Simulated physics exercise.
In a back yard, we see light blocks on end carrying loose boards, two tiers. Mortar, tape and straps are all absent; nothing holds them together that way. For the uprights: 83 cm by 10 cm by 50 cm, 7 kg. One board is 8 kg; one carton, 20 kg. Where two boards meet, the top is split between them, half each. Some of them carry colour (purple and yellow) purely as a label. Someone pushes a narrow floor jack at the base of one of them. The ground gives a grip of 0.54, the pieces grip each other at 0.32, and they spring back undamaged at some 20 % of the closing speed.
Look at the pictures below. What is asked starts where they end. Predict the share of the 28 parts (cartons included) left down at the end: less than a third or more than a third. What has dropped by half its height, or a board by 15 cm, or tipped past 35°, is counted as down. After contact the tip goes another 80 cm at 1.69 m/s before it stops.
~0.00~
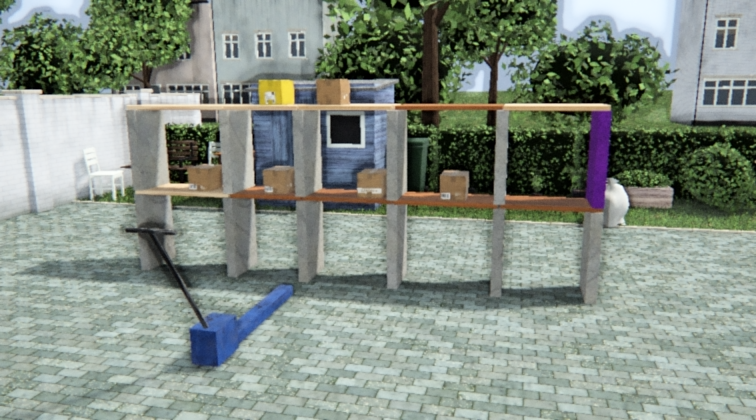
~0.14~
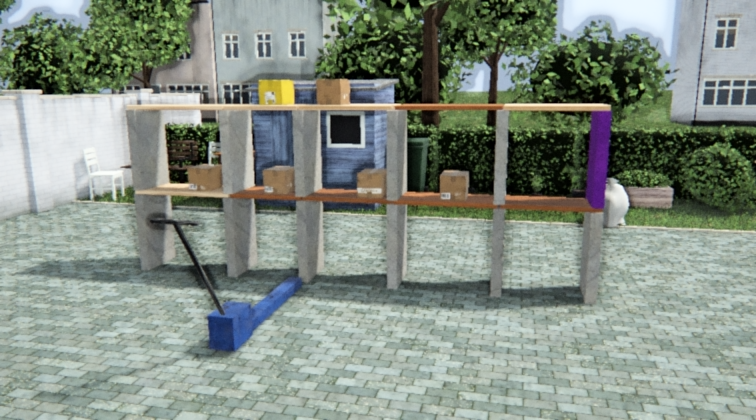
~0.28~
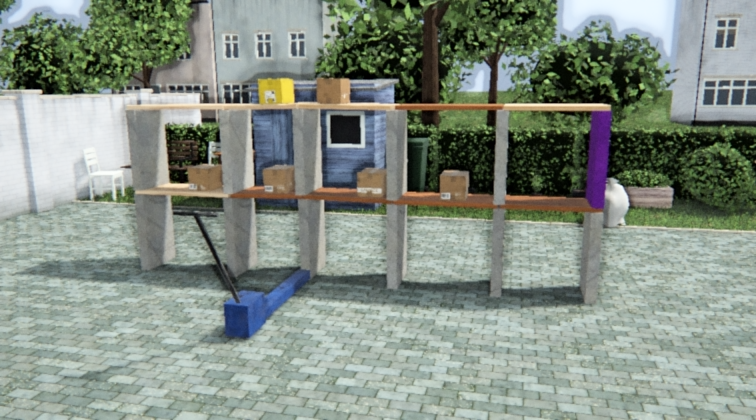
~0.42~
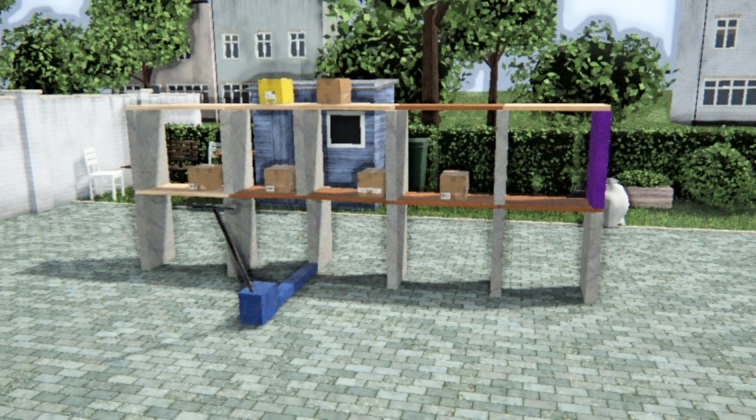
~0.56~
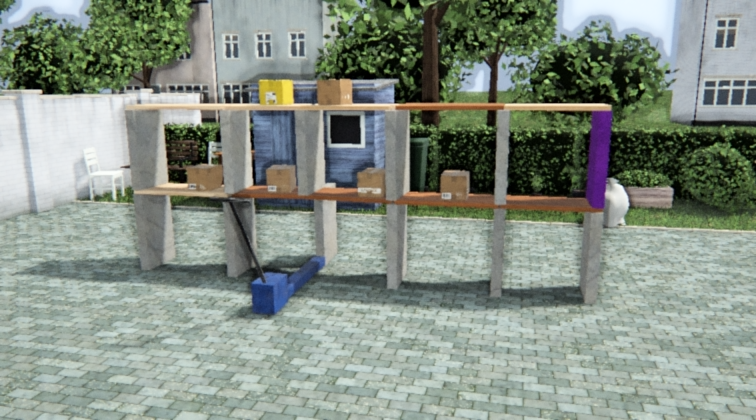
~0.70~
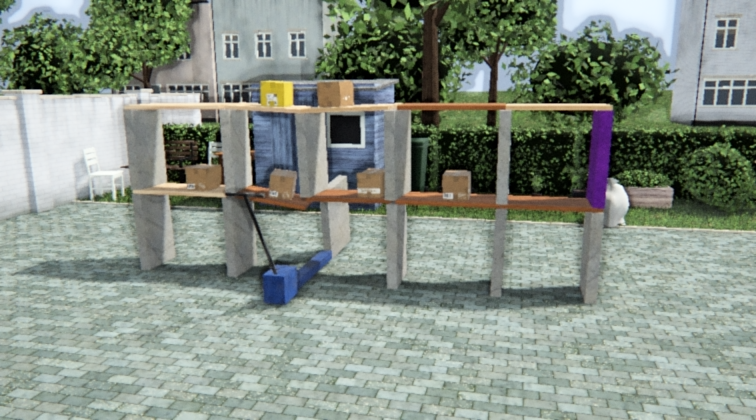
The share left down is upwards of a third.
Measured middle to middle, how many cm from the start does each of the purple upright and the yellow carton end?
Net displacement (cm): Purple = 110; yellow = 160.
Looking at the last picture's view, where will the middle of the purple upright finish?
It settles close to (610, 278) in the last view.
After 0.94 s, 9 of the 28 pieces down; yellow carton 31° from how it stood, 31 cm lower; purple upright 22 mm from its place.
After 1.34 s, 10 of the 28 pieces down; yellow carton 54° from how it stood, 1.70 m lower; purple upright 45 mm from its place.
After 1.82 s, 24 of the 28 pieces down; yellow carton on its side; purple upright 18° from how it stood.
After 2.50 s, 28 of the 28 pieces down; yellow carton on its side; purple upright on its side.
In the end (4.1 s), 28 of the 28 pieces down; purple upright on its side; yellow carton on its side. That is 100 per cent. From the last view, middles, purple upright near (610, 278), yellow carton near (272, 239).
